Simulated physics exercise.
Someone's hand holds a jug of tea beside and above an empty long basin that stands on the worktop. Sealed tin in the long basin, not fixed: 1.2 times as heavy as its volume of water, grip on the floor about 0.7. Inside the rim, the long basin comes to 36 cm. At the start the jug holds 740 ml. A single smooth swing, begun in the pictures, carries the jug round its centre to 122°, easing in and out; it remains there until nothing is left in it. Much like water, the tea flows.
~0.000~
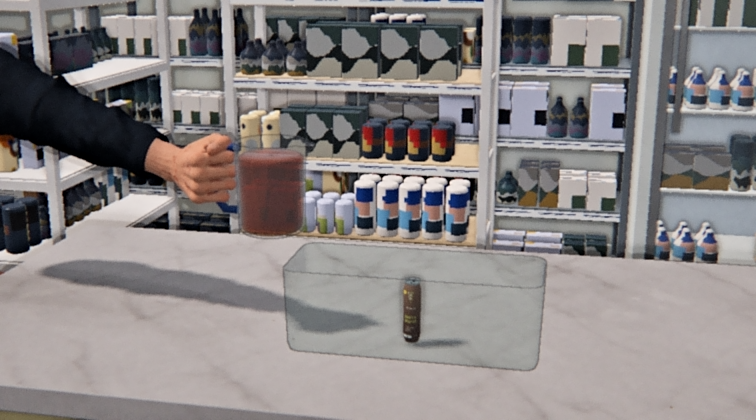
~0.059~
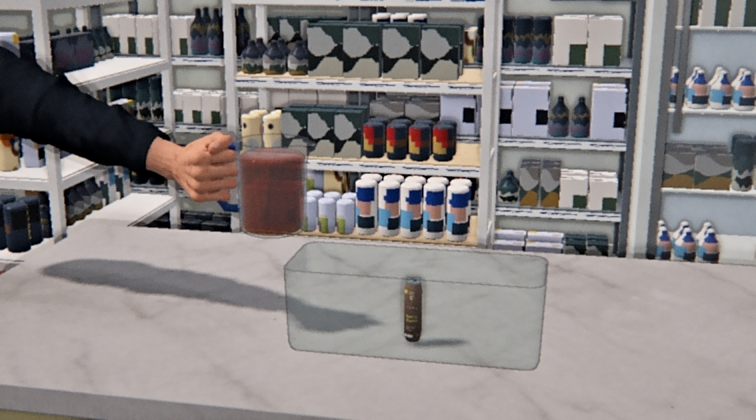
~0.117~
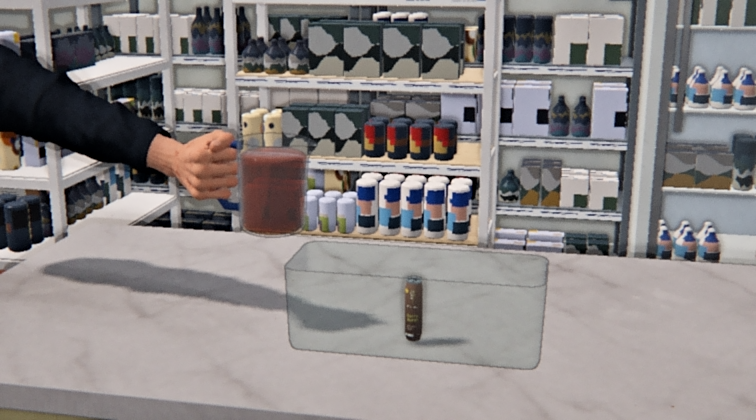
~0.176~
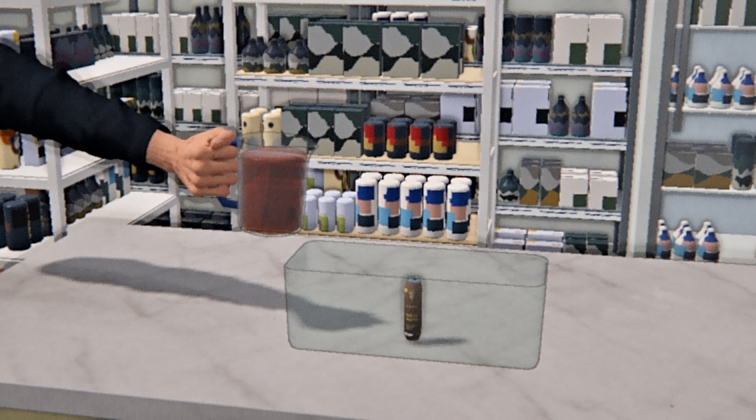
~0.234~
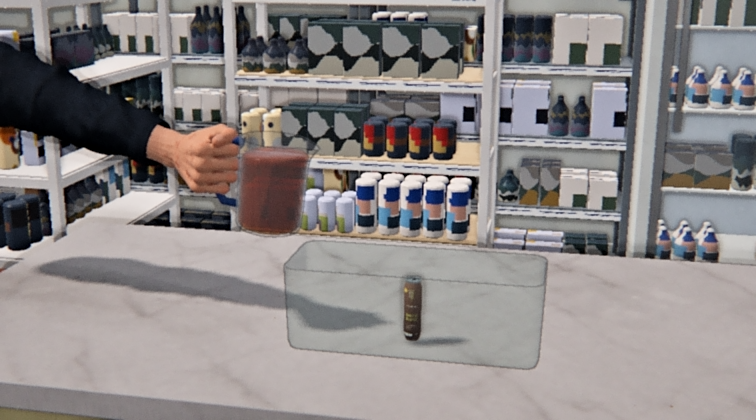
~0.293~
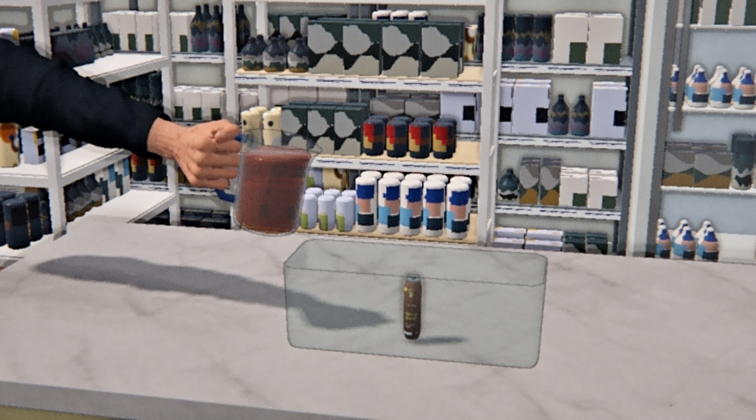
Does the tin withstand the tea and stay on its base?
It stays erect.
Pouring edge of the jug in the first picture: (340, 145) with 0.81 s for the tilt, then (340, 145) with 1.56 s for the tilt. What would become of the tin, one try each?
Trial 1 - tin tips; trial 2 - tin tips.
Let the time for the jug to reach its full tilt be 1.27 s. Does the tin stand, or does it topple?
The tin stays on its base.
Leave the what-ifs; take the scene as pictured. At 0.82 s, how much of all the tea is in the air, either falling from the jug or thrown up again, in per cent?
It comes to roughly 12 per cent.
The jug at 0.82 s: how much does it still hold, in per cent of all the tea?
Still held: Roughly 82 % of the total.
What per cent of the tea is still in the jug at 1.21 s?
Near 20 percent, more or less.
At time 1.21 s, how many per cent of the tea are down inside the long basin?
Close to 70 in a hundred.
By 0.82 s the tilt is 66° and 81 per cent is still to pour; the tin stands where it began.
By 1.21 s the tilt is 108° and 20 per cent is still to pour; the tin stands where it began.
By 1.62 s the tilt is 122° and 0 per cent is still to pour; the tin stands where it began.
By 2.06 s the tilt is 122° and 0 per cent is still to pour; the tin stands where it began.
At rest the tin stands where it began.
